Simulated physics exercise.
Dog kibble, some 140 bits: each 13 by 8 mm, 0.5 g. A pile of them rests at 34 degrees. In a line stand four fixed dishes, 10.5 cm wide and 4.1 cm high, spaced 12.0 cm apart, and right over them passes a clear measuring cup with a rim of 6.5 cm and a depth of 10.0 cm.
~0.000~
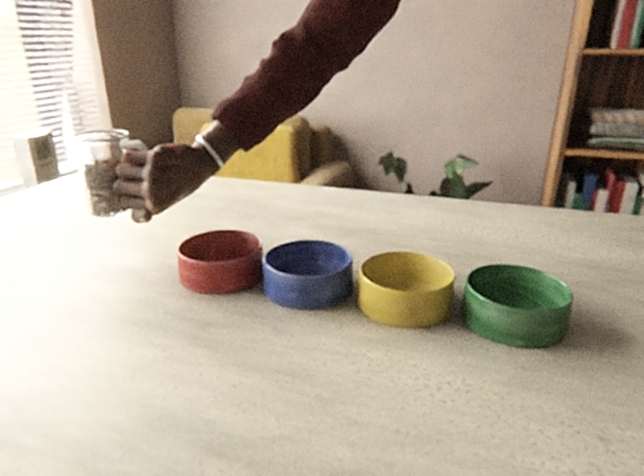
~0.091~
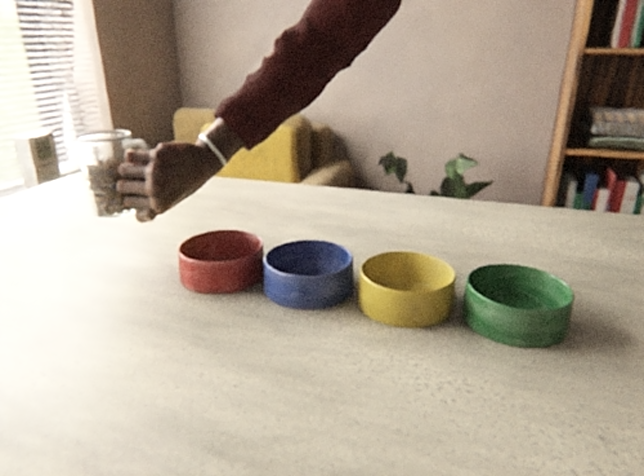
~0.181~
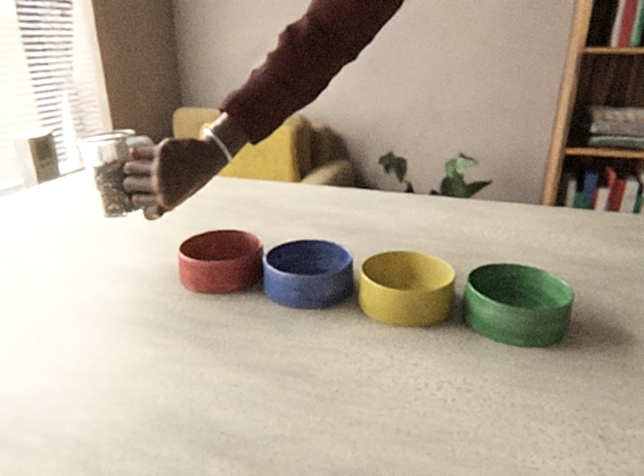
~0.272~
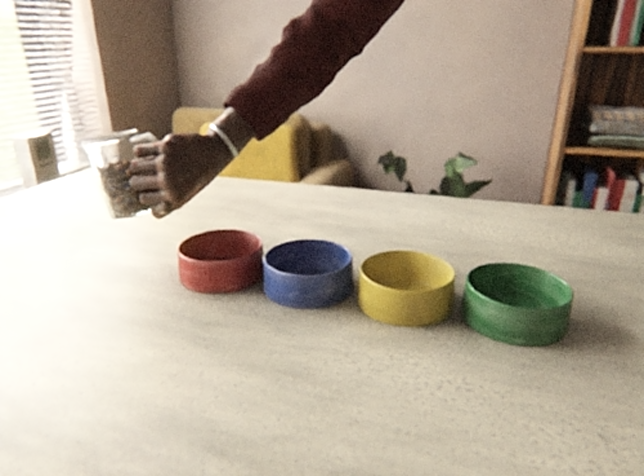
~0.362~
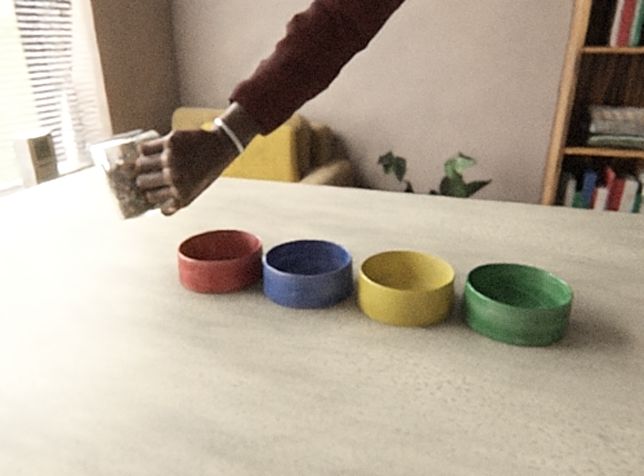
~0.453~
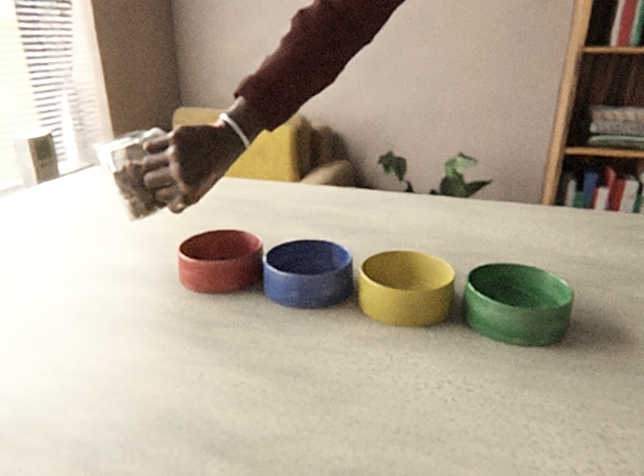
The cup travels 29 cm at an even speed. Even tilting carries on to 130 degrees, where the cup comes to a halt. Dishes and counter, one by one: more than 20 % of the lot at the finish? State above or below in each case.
In each case: Red below, blue above, green below, yellow below, counter below.
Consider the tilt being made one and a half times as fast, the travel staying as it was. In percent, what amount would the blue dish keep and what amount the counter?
Shares: Blue dish 0, counter 0.
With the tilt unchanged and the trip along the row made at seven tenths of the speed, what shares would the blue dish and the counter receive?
Blue: 0; counter: 0.
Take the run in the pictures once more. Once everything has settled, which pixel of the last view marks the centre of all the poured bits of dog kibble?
Approximately (290, 274) in the last picture.
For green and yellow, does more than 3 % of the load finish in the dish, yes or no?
For green, it does not; for yellow, it does not.
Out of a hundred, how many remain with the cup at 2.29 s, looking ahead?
My estimate is about 95 per cent.
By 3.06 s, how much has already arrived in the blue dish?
About 80 percent.
After 1.56 s, tilt 70 degrees; cup holds 100 %.
After 2.29 s, tilt 104 degrees; cup holds 95 %, red 5 %.
Then, at 3.06 s, tilt 130 degrees; cup holds 0 %, red 5 %, blue 80 %.
In the end, at 3.7 s, red 5 %, blue 80 %, green 0 %, yellow 0 %, counter 15 %.
